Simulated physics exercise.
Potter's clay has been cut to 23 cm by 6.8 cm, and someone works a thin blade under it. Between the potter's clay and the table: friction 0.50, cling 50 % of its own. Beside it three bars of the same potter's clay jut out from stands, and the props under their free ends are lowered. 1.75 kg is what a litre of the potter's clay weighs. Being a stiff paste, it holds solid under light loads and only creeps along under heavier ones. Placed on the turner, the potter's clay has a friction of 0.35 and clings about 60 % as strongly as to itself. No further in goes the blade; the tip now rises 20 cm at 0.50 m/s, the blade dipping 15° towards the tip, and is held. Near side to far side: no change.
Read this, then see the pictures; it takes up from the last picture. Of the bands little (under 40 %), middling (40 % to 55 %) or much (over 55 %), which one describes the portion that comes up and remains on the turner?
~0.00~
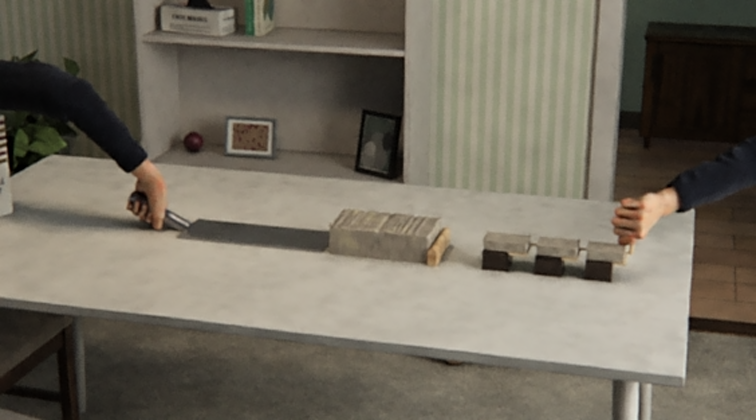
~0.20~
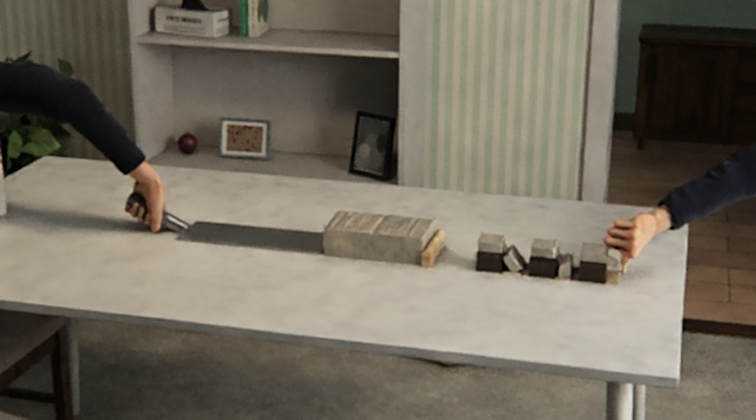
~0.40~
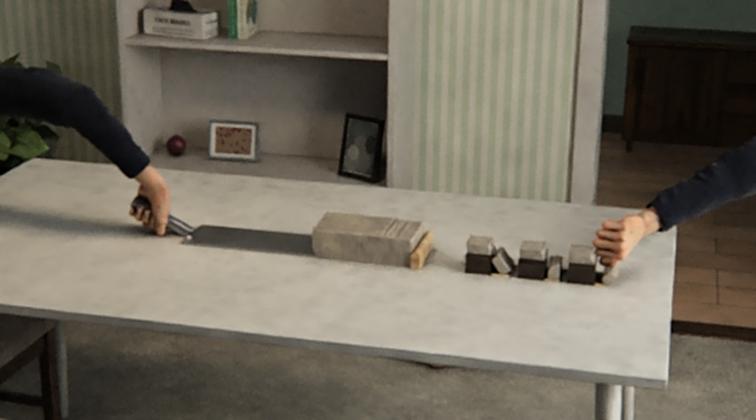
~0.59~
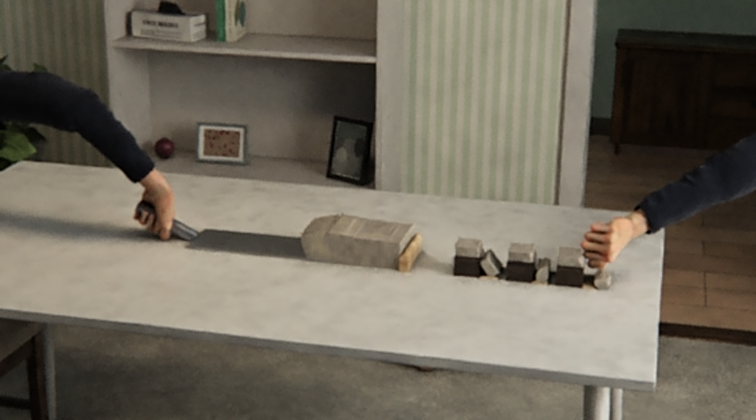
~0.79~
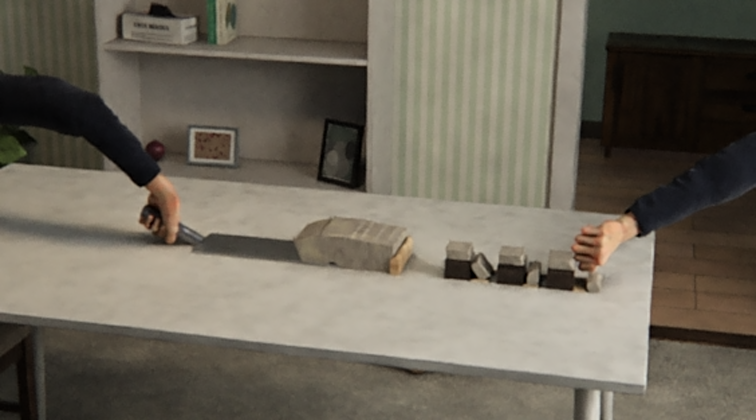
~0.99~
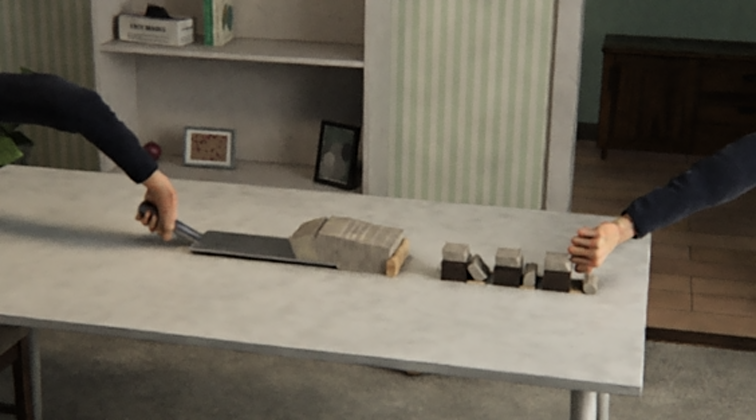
Little.
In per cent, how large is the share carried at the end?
25 %.
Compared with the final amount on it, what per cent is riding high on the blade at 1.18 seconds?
About 80 %.
By 1.18 s, the tip is 9.8 cm up.
By 1.40 s, the tip is 20 cm up and 27 % is riding high on the blade.
By 1.63 s, the tip is 20 cm up and 27 % is riding high on the blade.
By 1.85 s, the tip is 20 cm up and 27 % is riding high on the blade.
By 2.10 s, at the end, the tip is 20 cm up and 27 % is riding high on the blade.
